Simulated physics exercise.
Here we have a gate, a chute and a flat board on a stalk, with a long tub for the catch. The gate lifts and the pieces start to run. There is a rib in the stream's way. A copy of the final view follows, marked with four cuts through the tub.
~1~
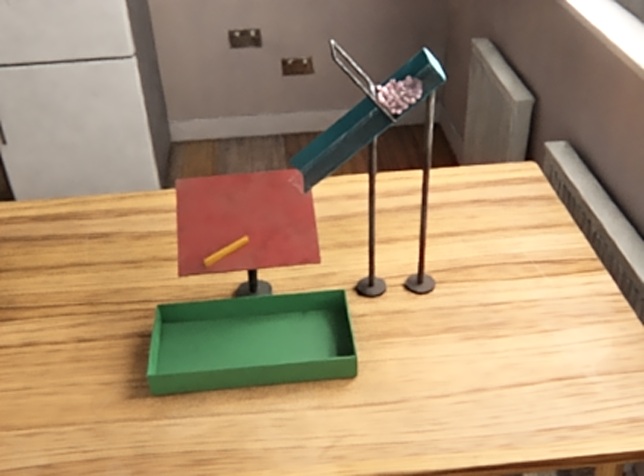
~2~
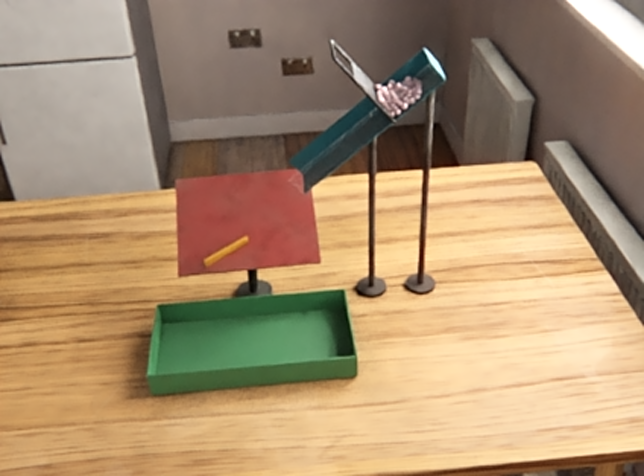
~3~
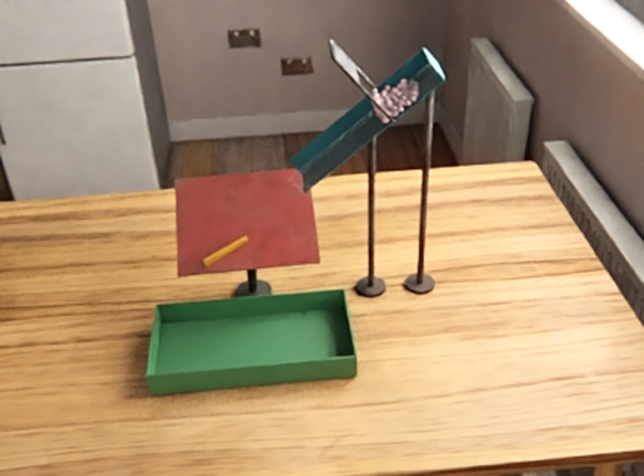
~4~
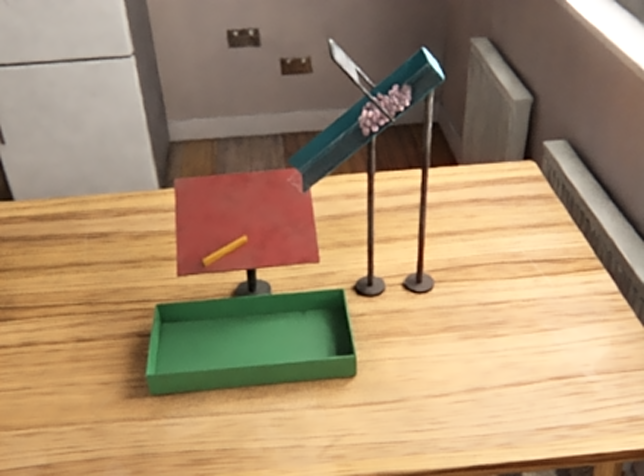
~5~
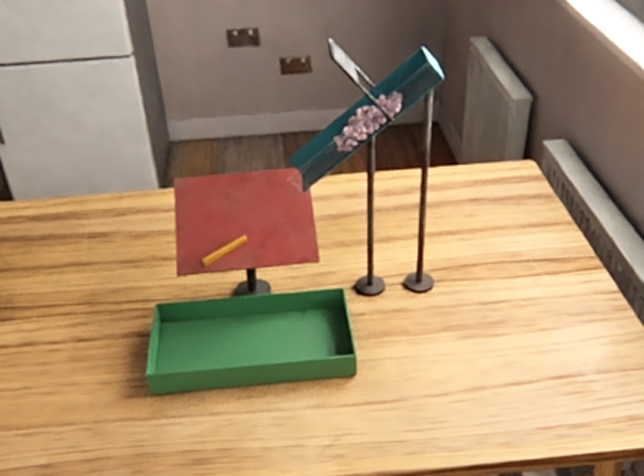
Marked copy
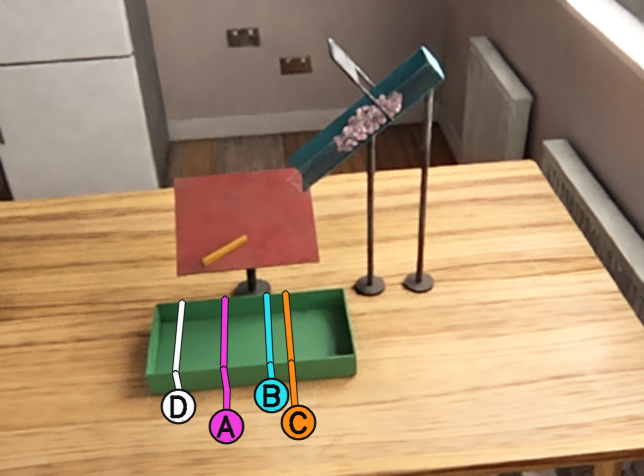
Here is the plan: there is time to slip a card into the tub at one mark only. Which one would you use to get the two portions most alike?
Best: A.
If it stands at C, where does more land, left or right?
The left side.
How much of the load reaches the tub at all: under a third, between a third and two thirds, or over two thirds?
About that: Between a third and two thirds.
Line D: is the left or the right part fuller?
The right side.
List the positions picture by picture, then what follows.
The first frame shows load behind the gate near (397, 90), sugar pearls; lip of the chute near (304, 184), sloping fairly steeply.
The second frame shows middle of the board near (246, 220), tilted gently; middle of its low edge near (250, 269); of its high edge near (243, 173).
The third frame shows front corners of the tub near (147, 375) and (356, 356), empty; front of the load near (378, 108).
The fourth frame shows middle of the load near (384, 108); its front near (362, 124), close to a quarter of the way to the lip; rib from (246, 236) to (203, 261).
The fifth frame shows middle of the load near (369, 119); its front near (337, 139), close to half of the way to the lip.
On the marked copy, line A crosses the front rim at (223, 367); line B crosses the front rim at (270, 363); line C crosses the front rim at (291, 361); line D crosses the front rim at (175, 372).
Choosing A, of what is caught, close to half on the left of the divider, close to half on the right.
Choosing B, of what is caught, the bulk on the left of the divider, close to a quarter on the right.
Choosing C, of what is caught, the bulk on the left of the divider, a small share on the right.
Choosing D, of what is caught, close to a quarter on the left of the divider, the bulk on the right.
